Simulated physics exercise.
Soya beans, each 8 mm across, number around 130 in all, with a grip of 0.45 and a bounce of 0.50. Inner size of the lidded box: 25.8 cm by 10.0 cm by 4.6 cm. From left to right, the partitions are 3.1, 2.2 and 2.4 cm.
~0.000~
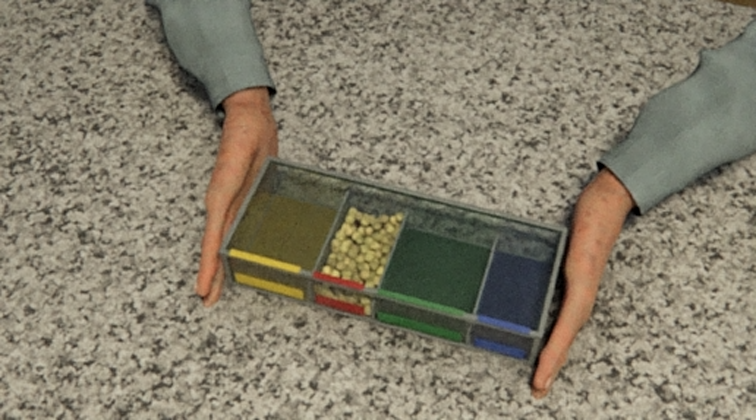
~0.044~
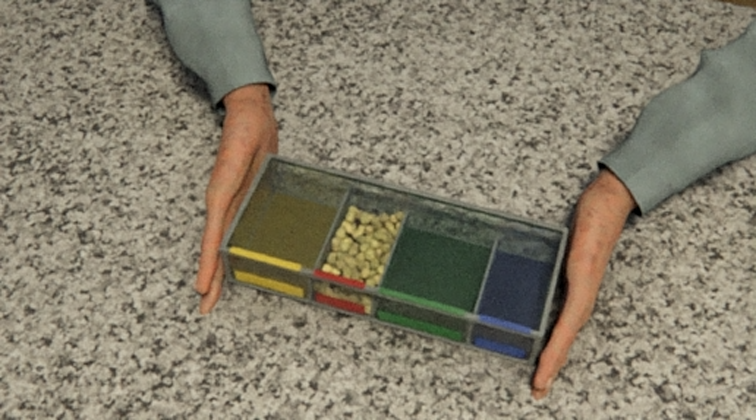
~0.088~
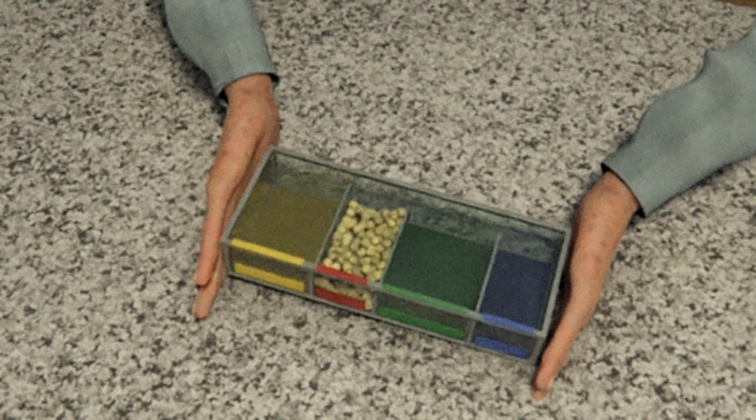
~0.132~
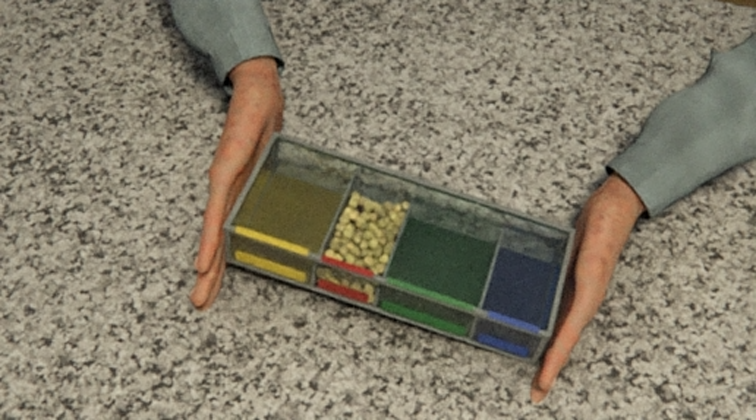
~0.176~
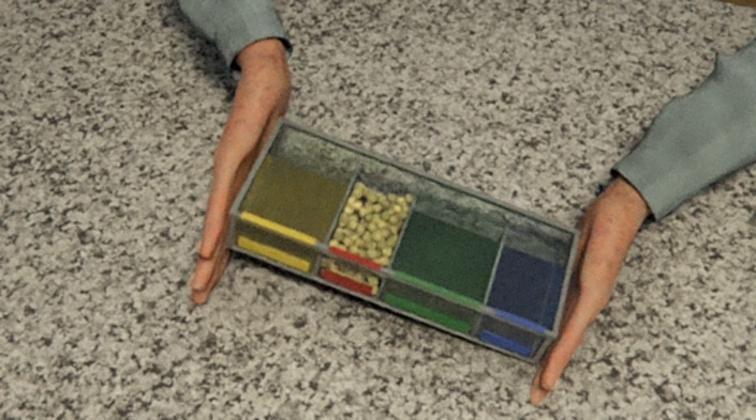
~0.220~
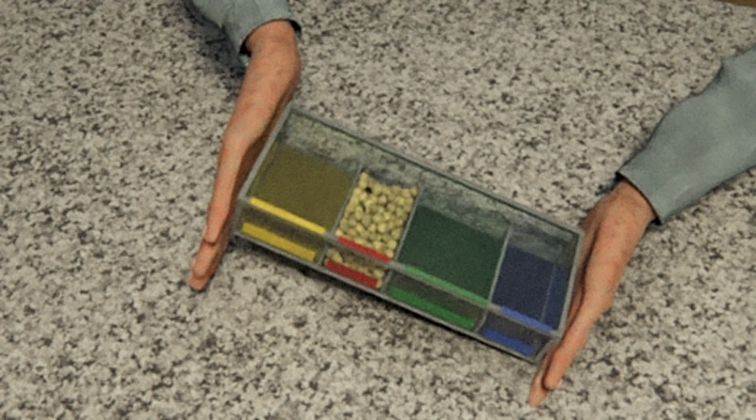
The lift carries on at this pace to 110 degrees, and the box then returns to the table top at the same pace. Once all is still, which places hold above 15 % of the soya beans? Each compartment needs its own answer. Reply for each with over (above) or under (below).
Red - under, blue - over, green - under, yellow - under.
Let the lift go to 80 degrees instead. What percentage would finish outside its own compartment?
Near 55 in a hundred, I think.
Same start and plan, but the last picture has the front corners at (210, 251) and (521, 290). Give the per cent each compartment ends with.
Per cent at the end: Red 55; blue 0; green 0; yellow 45.
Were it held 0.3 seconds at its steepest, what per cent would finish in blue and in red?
You'd end up with blue at 100 per cent and red at 0 per cent.
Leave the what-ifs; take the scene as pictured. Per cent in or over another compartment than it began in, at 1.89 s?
Roughly 100 %.
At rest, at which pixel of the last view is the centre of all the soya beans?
Once everything settles, the centre is around (527, 285).
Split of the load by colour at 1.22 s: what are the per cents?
Red 25 %, blue 30 %, green 45 %, yellow 0 %.
After 1.22 s, tilt 110 degrees; red 25 %, blue 30 %, green 45 %.
Then, at 1.89 s, tilt 50 degrees; blue 100 %.
After 2.60 s, tilt 0 degrees; blue 100 %.
In the end, at 3.2 s, red 0 %, blue 100 %, green 0 %, yellow 0 %.
